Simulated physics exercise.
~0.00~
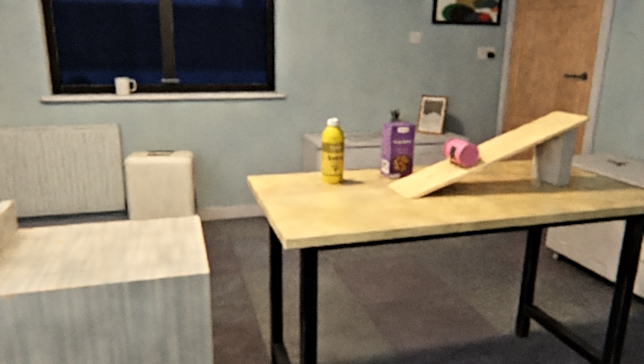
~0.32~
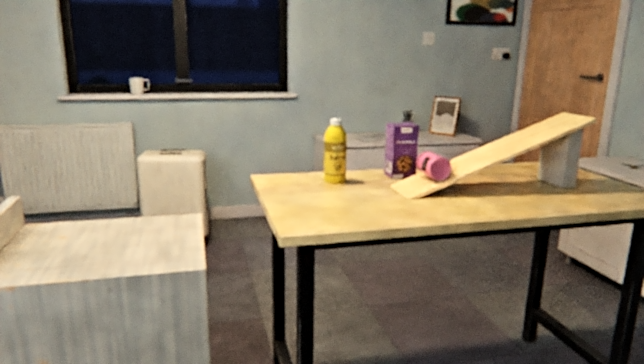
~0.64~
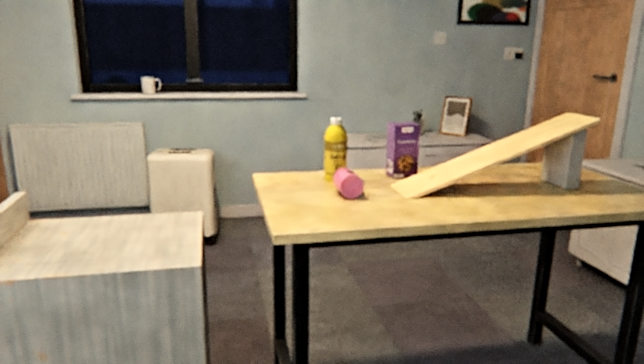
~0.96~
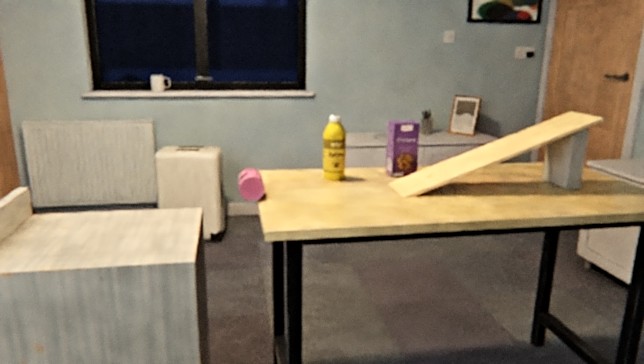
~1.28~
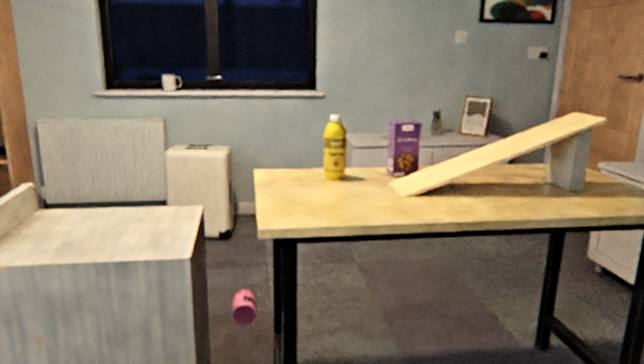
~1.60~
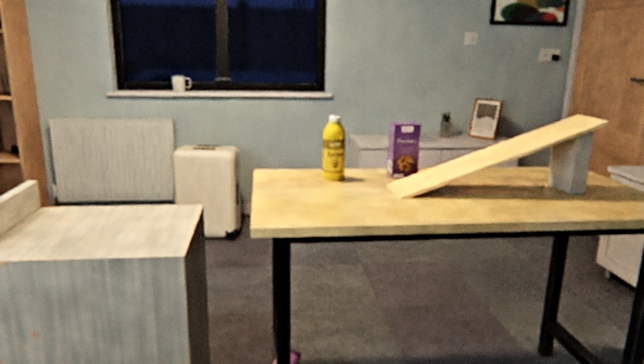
A pink jar rolls down a ramp, crosses the table and drops into the gap.
